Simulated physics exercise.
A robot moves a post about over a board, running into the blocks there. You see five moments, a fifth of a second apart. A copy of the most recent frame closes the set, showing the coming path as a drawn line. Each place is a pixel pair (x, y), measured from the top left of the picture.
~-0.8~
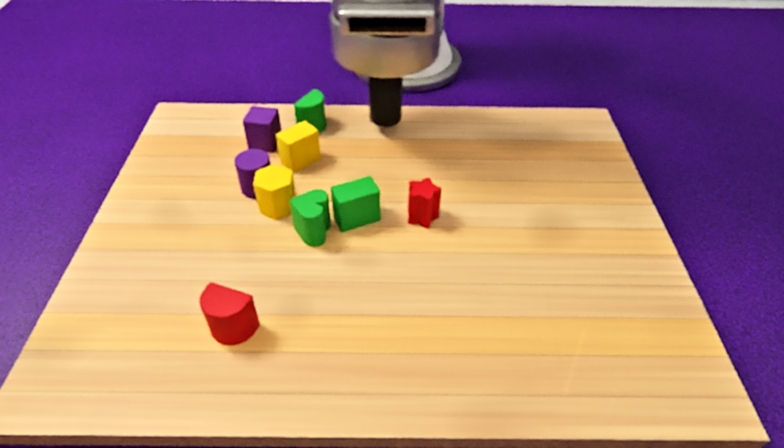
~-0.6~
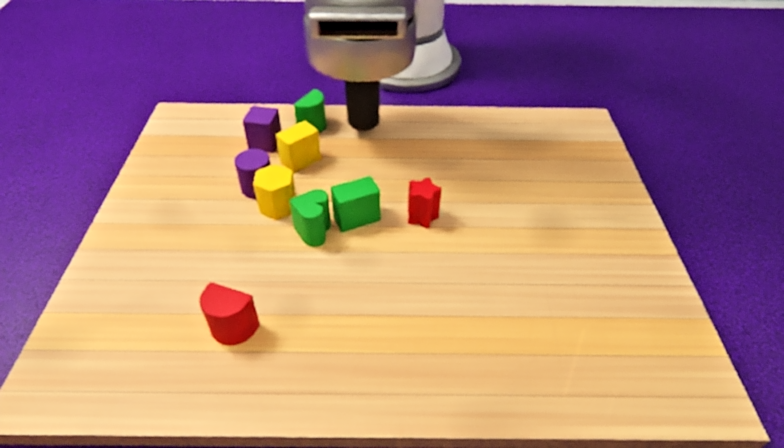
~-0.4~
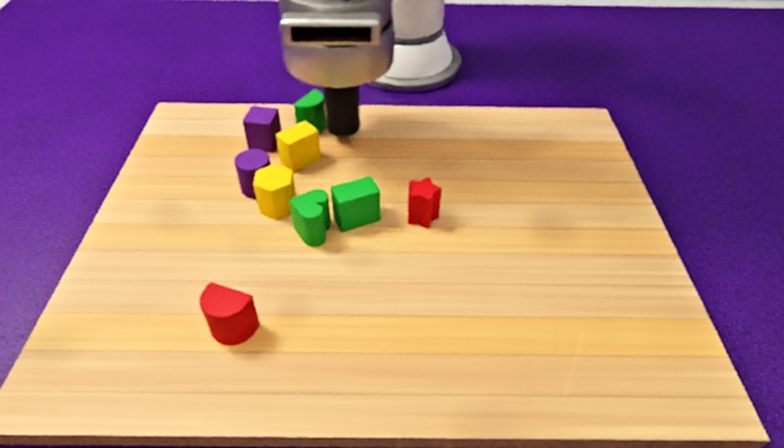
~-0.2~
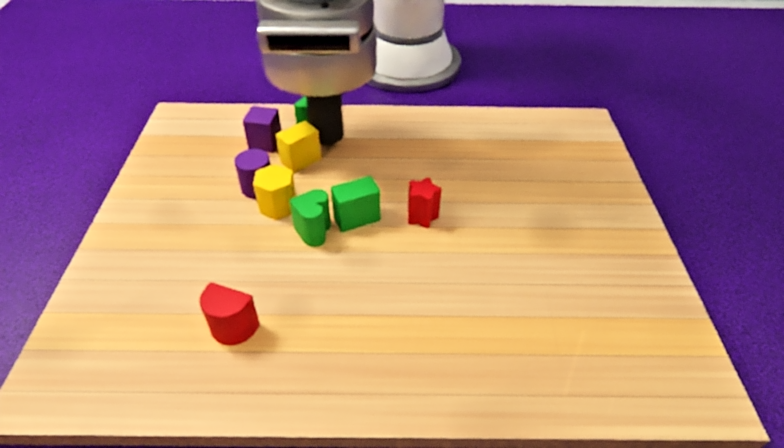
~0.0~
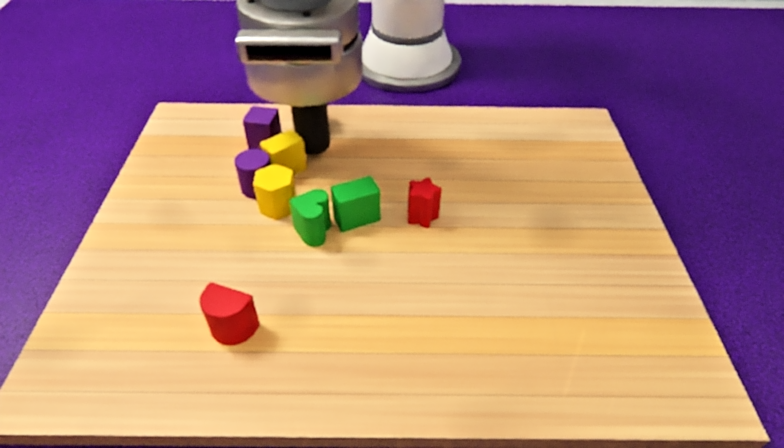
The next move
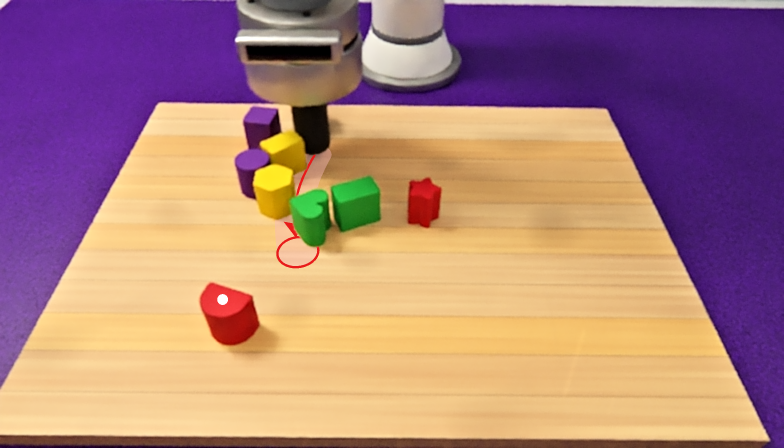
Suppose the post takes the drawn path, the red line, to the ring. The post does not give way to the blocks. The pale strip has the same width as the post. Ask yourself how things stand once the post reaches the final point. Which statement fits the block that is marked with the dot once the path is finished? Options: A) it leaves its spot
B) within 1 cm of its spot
It's B.
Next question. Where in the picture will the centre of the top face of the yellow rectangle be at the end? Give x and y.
Located at (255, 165).
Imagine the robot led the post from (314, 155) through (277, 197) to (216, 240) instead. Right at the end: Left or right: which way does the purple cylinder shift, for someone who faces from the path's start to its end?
Facing from start to end, it will go to the right.
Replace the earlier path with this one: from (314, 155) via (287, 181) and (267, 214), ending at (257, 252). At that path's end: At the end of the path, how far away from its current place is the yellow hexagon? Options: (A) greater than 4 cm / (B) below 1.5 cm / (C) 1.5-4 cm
A (greater than 4 cm)
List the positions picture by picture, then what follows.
In the first frame, lower end of the post at (385, 119), tops of blocks, red D-shaped block at (223, 300), yellow hexagon at (273, 177), yellow rectangle at (297, 132), green heart at (310, 202).
In the second frame, post at (363, 123), blocks as before.
In the third frame, post at (344, 128), blocks as before.
In the fourth frame, post at (327, 136), blocks as before.
In the fifth frame, post at (313, 146), red D-shaped block at (223, 300), yellow hexagon at (273, 177), yellow rectangle at (282, 141), green heart at (310, 202).
The drawn path runs from (314, 155) by way of (301, 183) and (295, 216) to (298, 252); the dot is on the red D-shaped block.
What follows on the original path. One third of the way, post at (299, 174); yellow hexagon at (271, 181), turned 15° anticlockwise; yellow rectangle at (258, 162), turned 20° clockwise.
Two thirds of the way, post at (293, 206); yellow hexagon at (255, 203), turned 15° clockwise; yellow rectangle at (254, 167), turned 40° clockwise; green heart at (312, 204).
At the end, post at (296, 242); red D-shaped block not moved; yellow hexagon at (250, 211), turned 50° clockwise; yellow rectangle at (254, 167), turned 40° clockwise; green heart at (330, 229), turned 50° anticlockwise.
